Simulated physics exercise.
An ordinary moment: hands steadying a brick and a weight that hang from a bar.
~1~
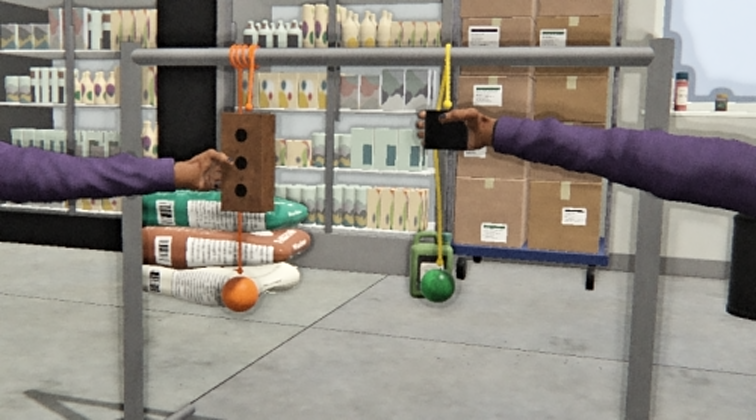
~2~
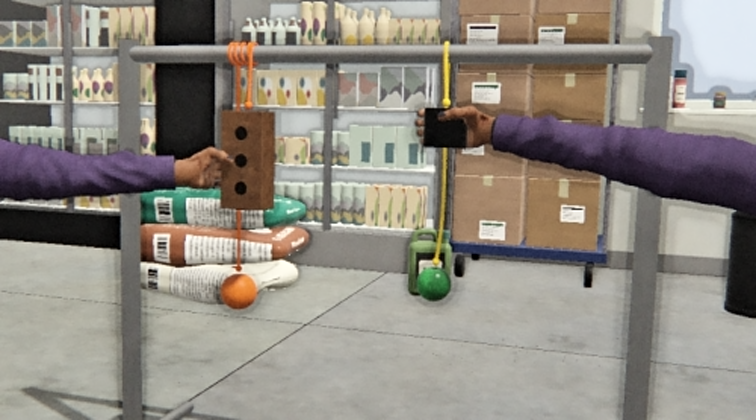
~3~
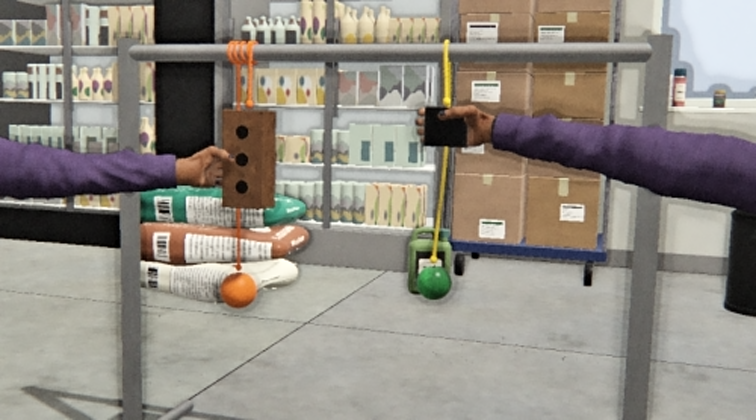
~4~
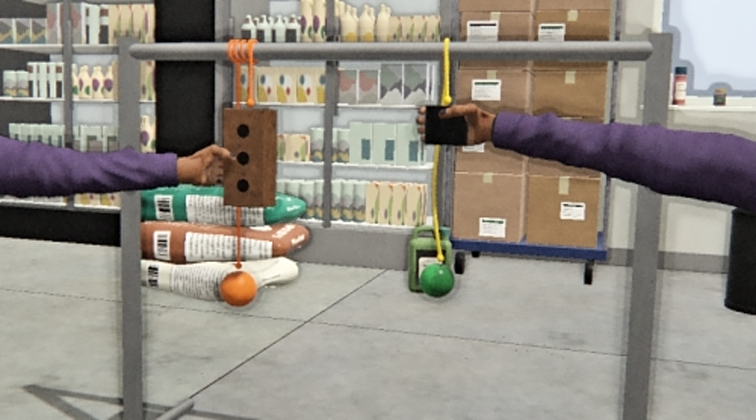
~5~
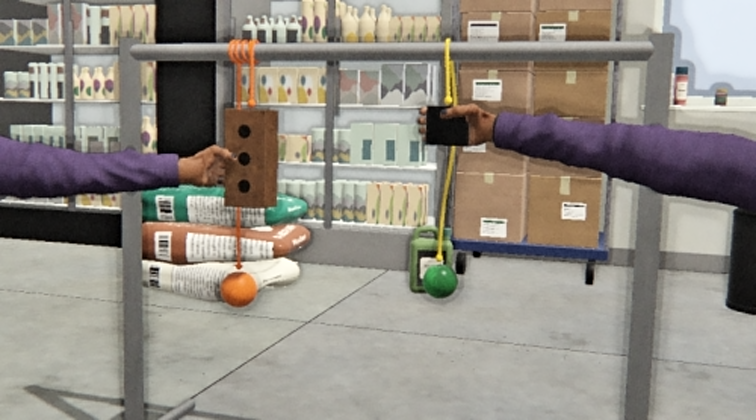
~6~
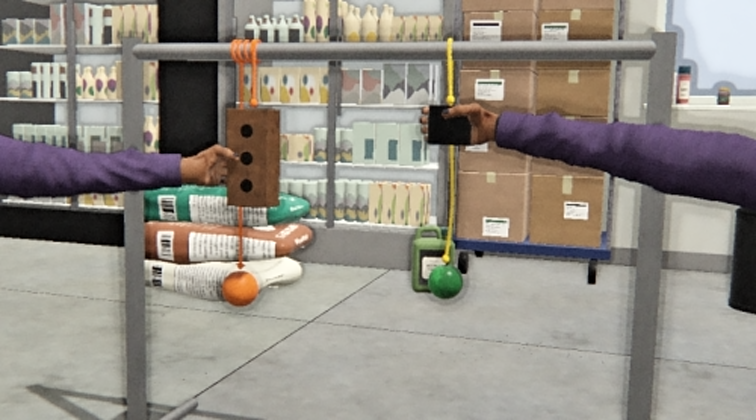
We see two purple-sleeved arms holding a brown block and a small black object beside cords hanging from a metal rail; the green ball on the right sways slightly left, then right, while the orange ball stays nearly still.
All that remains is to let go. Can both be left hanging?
The brick keeps its height, the weight runs down to the floor.
Then, 0.46 s on from there, brick off the floor near (253, 154); weight dropping near (439, 341).
Then, 0.80 s on from there, brick off the floor near (253, 155); weight on the floor.
In the end, brick off the floor near (252, 155); weight on the floor. The brick stays hanging and the weight drops.
